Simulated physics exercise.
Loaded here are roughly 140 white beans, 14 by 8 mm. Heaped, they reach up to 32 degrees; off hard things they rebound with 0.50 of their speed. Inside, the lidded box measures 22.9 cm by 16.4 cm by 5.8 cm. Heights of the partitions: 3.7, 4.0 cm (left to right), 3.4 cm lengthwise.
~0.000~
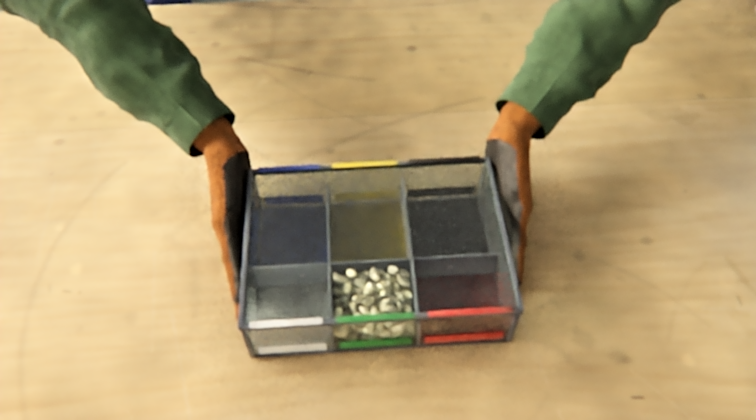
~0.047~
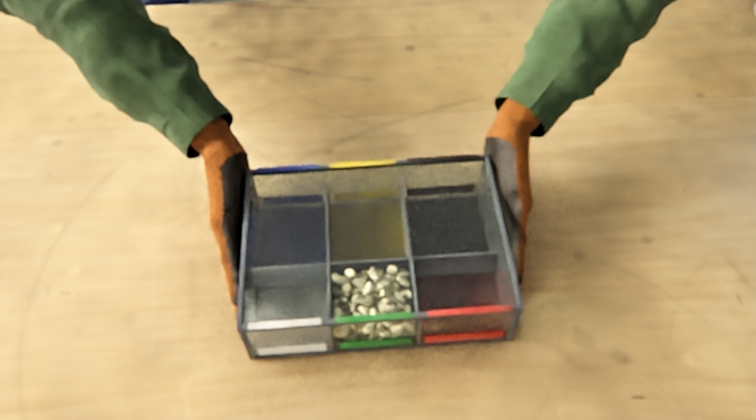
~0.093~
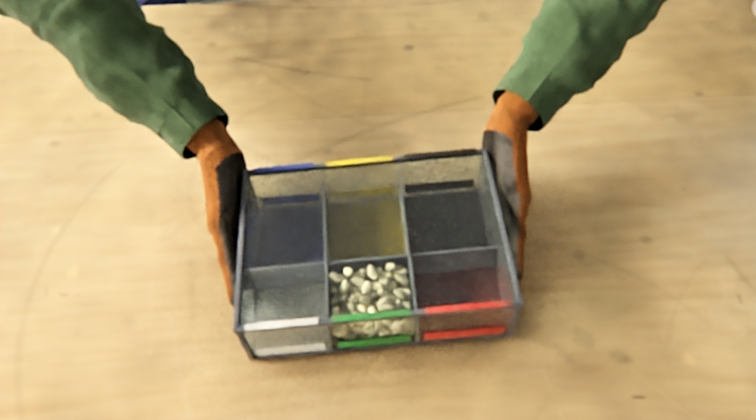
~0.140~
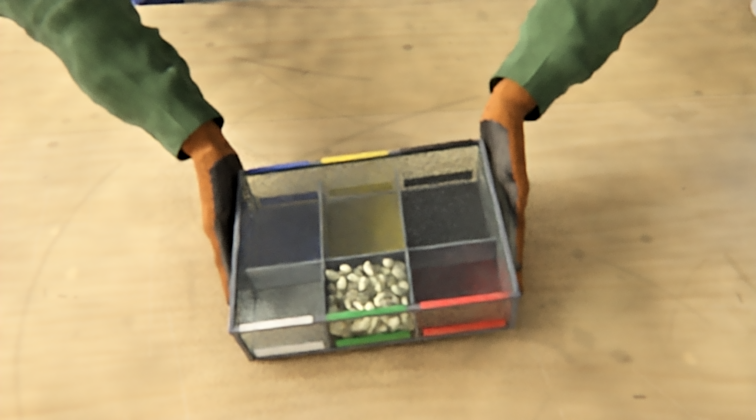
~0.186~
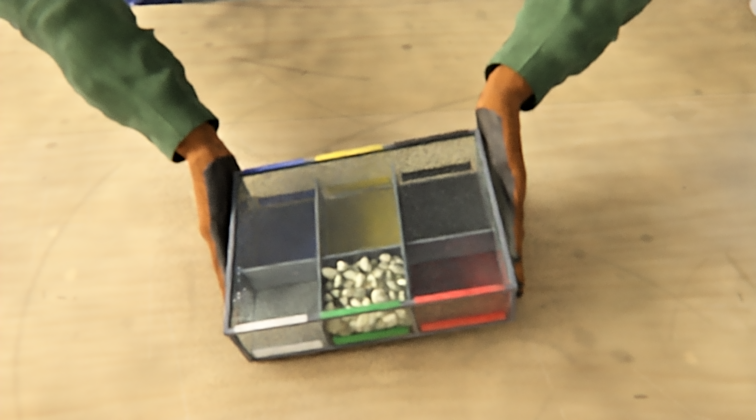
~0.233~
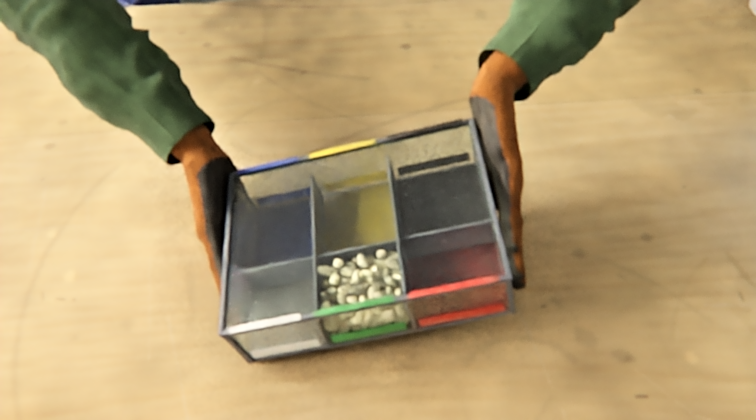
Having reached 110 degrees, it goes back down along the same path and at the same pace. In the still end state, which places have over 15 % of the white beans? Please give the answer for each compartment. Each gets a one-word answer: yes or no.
My answers are red no, blue yes, green no, yellow no, white yes, black no.
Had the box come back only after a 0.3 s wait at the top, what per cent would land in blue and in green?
That would leave blue with 35 percent and green with 0 percent.
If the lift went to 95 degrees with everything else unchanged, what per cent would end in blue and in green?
Result - blue at 20 percent, green at 30 percent.
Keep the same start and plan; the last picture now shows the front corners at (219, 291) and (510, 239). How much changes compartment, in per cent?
Then around 90 percent would end up out of place.
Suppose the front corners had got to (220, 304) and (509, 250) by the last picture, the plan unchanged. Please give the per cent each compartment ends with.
Red 0; blue 95; green 5; yellow 0; white 0; black 0.
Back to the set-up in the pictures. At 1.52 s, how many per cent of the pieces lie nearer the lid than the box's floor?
Something like 70 percent of the pieces.
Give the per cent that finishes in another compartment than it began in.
Around 100 per cent.
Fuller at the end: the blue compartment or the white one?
White.
Then, at 1.52 s, tilt 110 degrees; blue 10 %, green 35 %, white 50 %.
After 2.38 s, tilt 51 degrees; blue 30 %, white 70 %.
Then, at 3.25 s, tilt 0 degrees; blue 30 %, white 65 %.
By 3.8 s all is still; red 0 %, blue 30 %, green 0 %, yellow 0 %, white 65 %, black 0 %.
